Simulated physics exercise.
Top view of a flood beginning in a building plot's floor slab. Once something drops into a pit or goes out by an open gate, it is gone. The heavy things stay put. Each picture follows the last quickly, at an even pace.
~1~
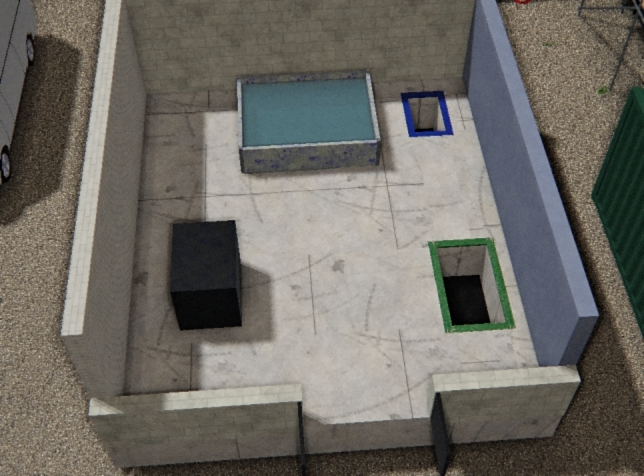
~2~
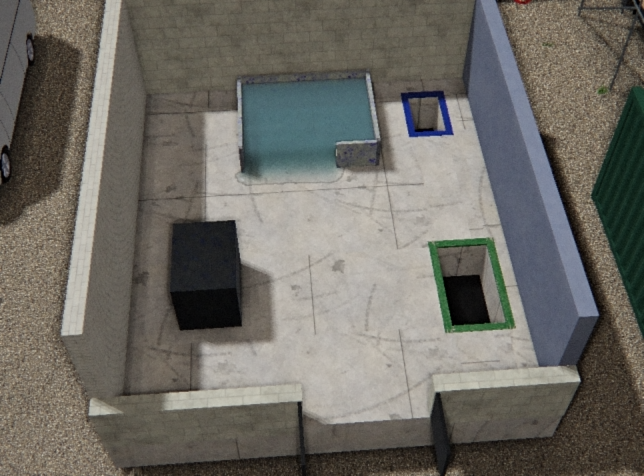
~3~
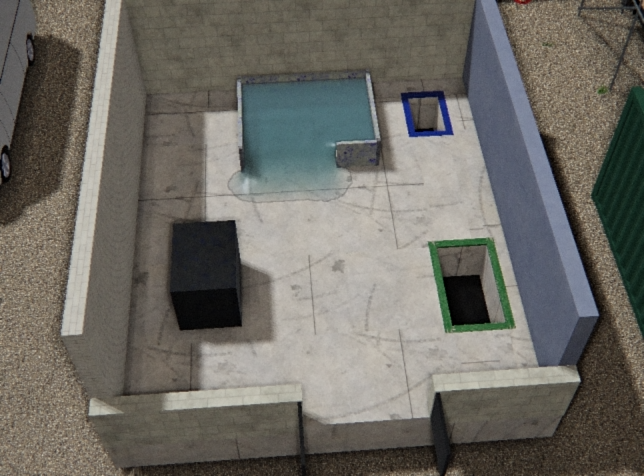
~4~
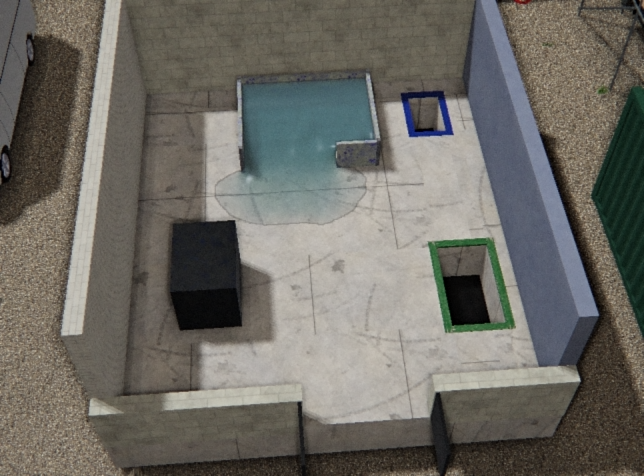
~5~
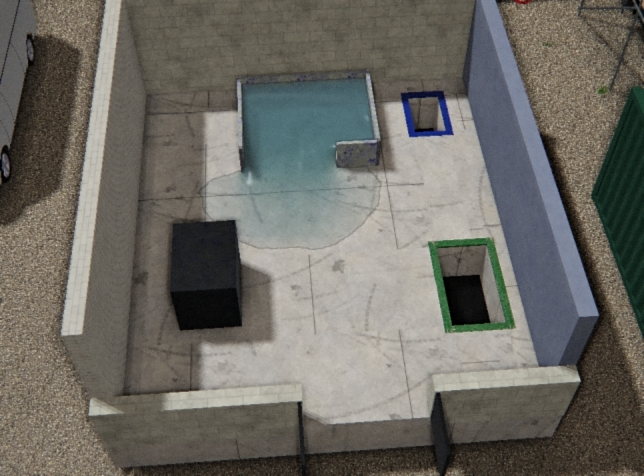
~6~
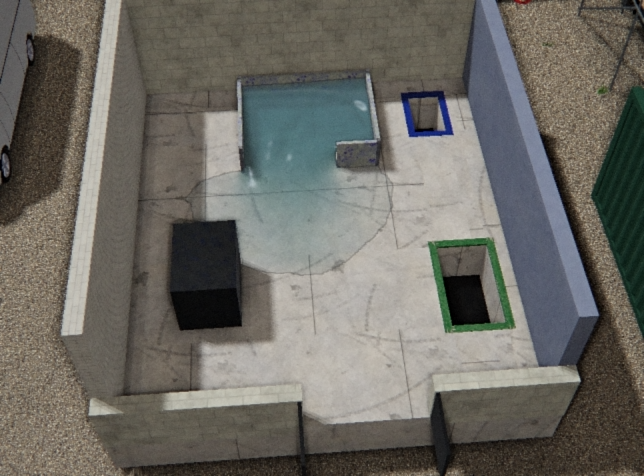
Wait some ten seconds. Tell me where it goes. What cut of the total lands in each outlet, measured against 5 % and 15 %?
In the end the gate is left holding a hefty amount - past fifteen per cent, the green pit is left holding a modest amount - five to fifteen per cent, the blue pit is left holding a tiny amount - below five per cent.
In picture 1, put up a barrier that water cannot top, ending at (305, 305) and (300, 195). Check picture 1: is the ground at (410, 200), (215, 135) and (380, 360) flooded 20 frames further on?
In that order: Awash, no water, covered.
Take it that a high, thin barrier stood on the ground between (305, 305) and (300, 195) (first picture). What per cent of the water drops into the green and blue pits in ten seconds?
The green pit gets 20 per cent, the blue pit 0 per cent.
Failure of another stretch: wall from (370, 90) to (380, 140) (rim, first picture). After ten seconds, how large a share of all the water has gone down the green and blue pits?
Lab note - share by pit: Green 25 %, blue 40 %.
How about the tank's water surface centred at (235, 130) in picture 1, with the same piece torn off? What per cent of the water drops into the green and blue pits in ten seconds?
Approximate tally in per cent: Green pit 25, blue pit 2.
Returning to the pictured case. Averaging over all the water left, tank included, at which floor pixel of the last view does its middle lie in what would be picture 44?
I would point to (274, 250).
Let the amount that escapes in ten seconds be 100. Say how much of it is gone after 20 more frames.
Approximately 30 %.
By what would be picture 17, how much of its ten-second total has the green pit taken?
It comes to around 5 percent of the ten-second total.
A moment on, water covers 30 % of the floor; the gate 0 %, the green pit 0 %, the blue pit 0 %.
Next, water covers 45 % of the floor; the gate 2 %, the green pit 0 %, the blue pit 0 %.
Then, water covers 60 % of the floor; the gate 11 %, the green pit 1 %, the blue pit 0 %.
Later, water covers 75 % of the floor; the gate 22 %, the green pit 4 %, the blue pit 0 %.
In the end, water covers 75 % of the floor; the gate 30 %, the green pit 11 %, the blue pit 0 %.
